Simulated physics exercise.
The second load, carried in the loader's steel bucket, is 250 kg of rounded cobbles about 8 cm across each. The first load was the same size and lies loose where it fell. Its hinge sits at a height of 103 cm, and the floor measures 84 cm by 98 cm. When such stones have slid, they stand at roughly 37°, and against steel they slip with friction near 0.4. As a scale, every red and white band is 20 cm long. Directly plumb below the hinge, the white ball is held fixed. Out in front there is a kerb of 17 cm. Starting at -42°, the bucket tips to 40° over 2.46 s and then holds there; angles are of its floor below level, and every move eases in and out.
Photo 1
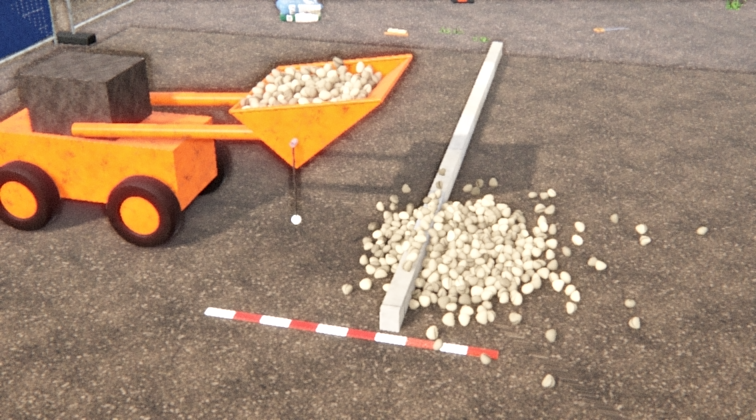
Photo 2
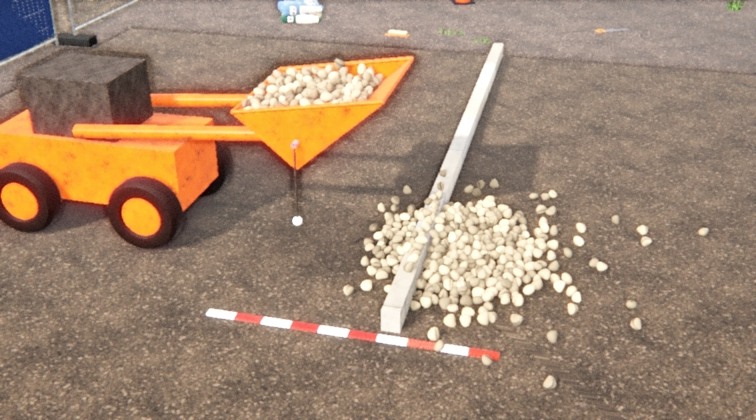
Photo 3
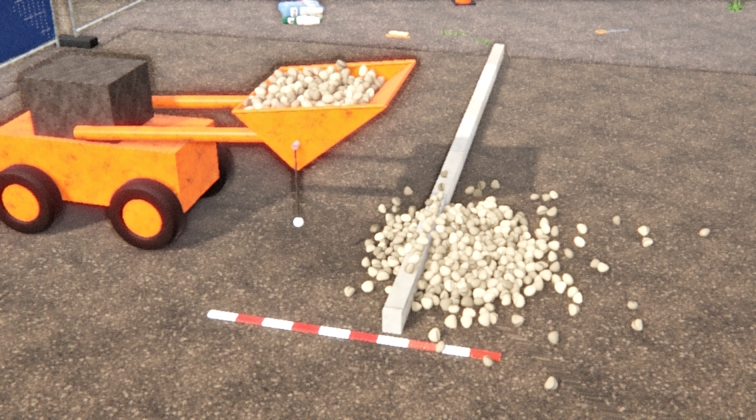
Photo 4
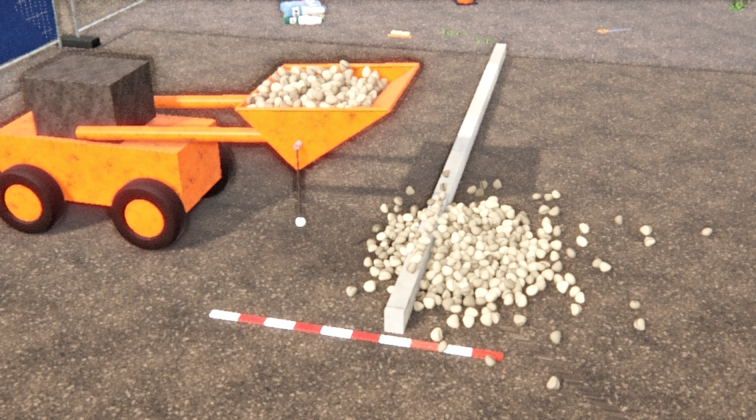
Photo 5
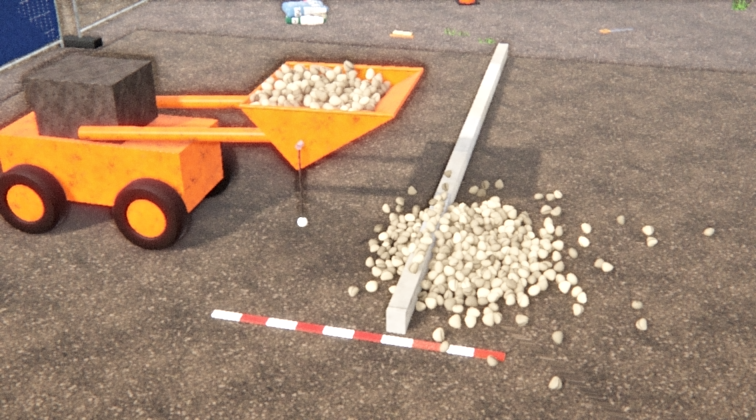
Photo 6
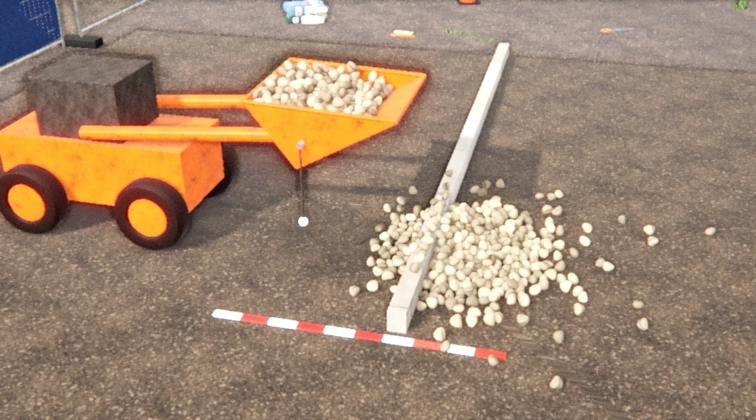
On a patch of dark, rough ground, an orange loader's raised bucket, filled with rounded stones, slowly tilts a little forward, its right edge lowering slightly, while a loose heap of pale stones lies still across a kerb.
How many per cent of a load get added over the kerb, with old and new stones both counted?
27 %.
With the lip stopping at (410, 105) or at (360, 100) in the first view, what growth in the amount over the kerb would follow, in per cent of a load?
First place about 75 %, second about 10 %.
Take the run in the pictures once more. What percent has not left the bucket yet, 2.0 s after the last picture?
Some 10 %, roughly, is held.
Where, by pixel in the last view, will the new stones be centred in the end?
(408, 236).
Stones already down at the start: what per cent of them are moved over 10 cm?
About 5 %.
Then, 1.2 s after the last picture the floor is at 27°; in per cent of one load, 95 in the bucket, 25 on this side of the kerb, 80 over the kerb; the foremost stones are at (641, 258).
Then, 2.0 s after the last picture the floor is at 40°; in per cent of one load, 10 in the bucket, 91 on this side of the kerb, 100 over the kerb; the foremost stones are at (641, 258).
Then, 2.3 s after the last picture the floor is at 40°; in per cent of one load, 0 in the bucket, 93 on this side of the kerb, 107 over the kerb; the foremost stones are at (641, 258).
Then, 4.8 s after the last picture the floor is at 40°; in per cent of one load, 0 in the bucket, 93 on this side of the kerb, 107 over the kerb; the foremost stones are at (641, 258). Net gain over the kerb, 27.
